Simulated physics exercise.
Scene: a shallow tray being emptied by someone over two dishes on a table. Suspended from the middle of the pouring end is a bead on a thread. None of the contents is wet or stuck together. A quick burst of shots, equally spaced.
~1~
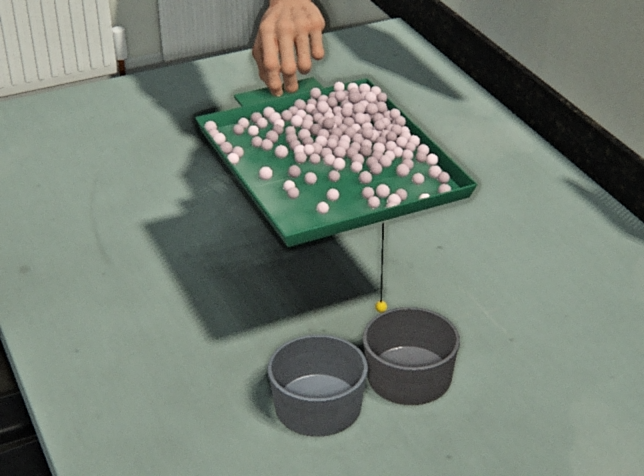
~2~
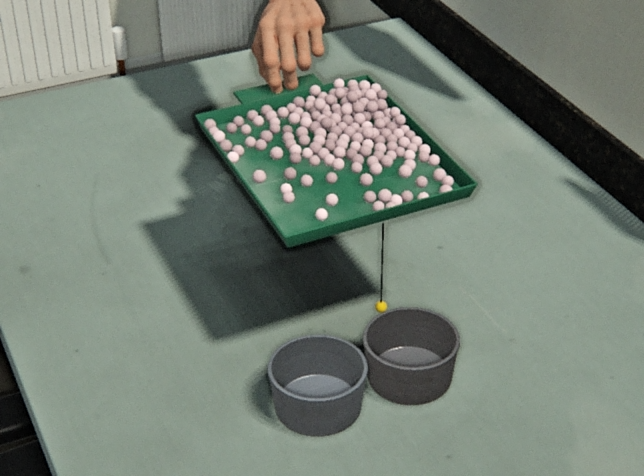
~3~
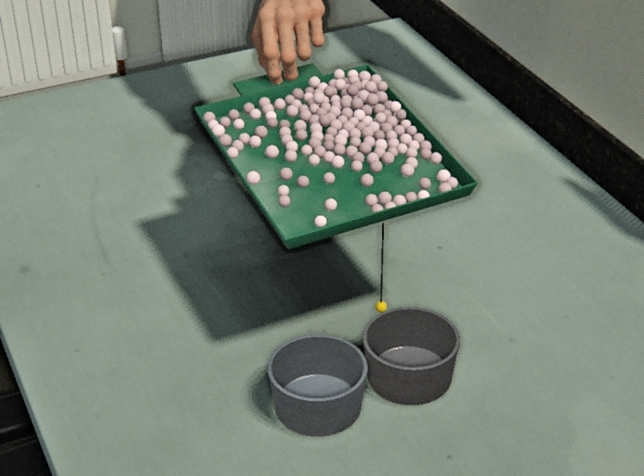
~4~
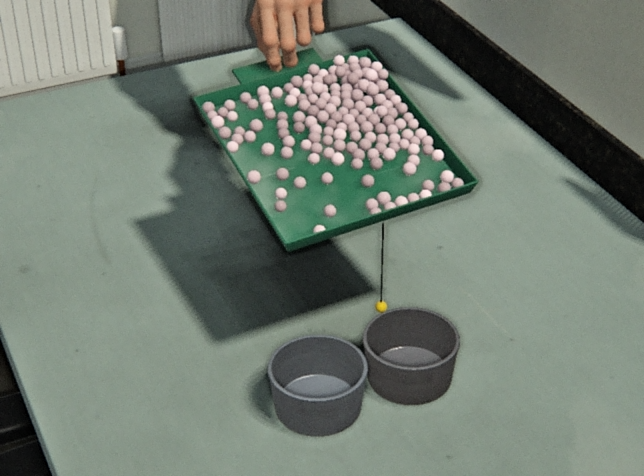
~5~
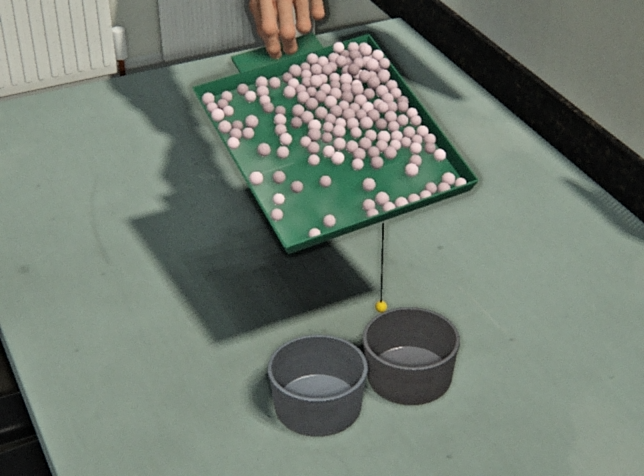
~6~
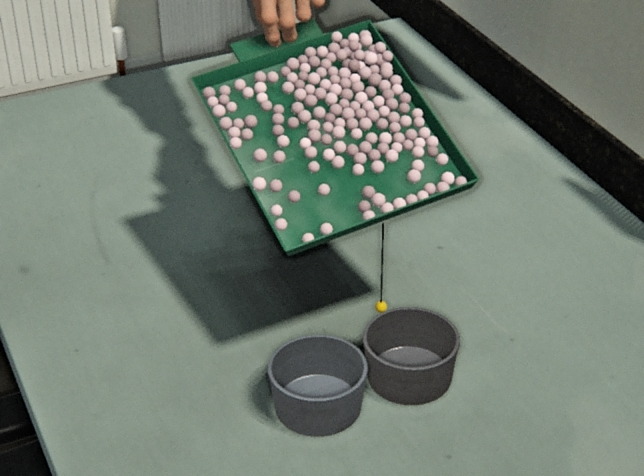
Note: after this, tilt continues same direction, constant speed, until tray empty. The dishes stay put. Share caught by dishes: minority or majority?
Looks like the dishes end up with the bulk of it in the end.
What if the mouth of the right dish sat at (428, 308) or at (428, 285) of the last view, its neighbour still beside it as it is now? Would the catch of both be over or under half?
Held in all, by try: A smaller portion, then a smaller portion.
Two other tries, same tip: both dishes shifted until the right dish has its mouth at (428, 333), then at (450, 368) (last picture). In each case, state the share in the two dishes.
Respectively 60 % and 10 %.
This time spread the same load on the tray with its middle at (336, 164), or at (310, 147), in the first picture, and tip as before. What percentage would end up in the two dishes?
It would be about 80 per cent for the first and about 80 per cent for the second.
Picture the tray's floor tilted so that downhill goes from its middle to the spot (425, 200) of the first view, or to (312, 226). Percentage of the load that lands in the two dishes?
Near 20 % and 60 %.
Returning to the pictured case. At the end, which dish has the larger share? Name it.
Looking at the end state, it is the left-side one.
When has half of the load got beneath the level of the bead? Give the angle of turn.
75° or so.
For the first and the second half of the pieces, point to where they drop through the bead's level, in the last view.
(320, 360) first, (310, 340) later.
Shortly afterwards, tray tipped steeply; near two thirds on the tray; a little in the left dish; only a few in the right dish; a little outside both; near a quarter in the air.
Next, tray tipped past a quarter turn; only a few on the tray; near two thirds in the left dish; a little in the right dish; near a quarter outside both; a little in the air.
Some moments later, tray tipped past a quarter turn; near two thirds in the left dish; a little in the right dish; near a quarter outside both.
In the end, tray tipped past a quarter turn; near two thirds in the left dish; a little in the right dish; near a quarter outside both.
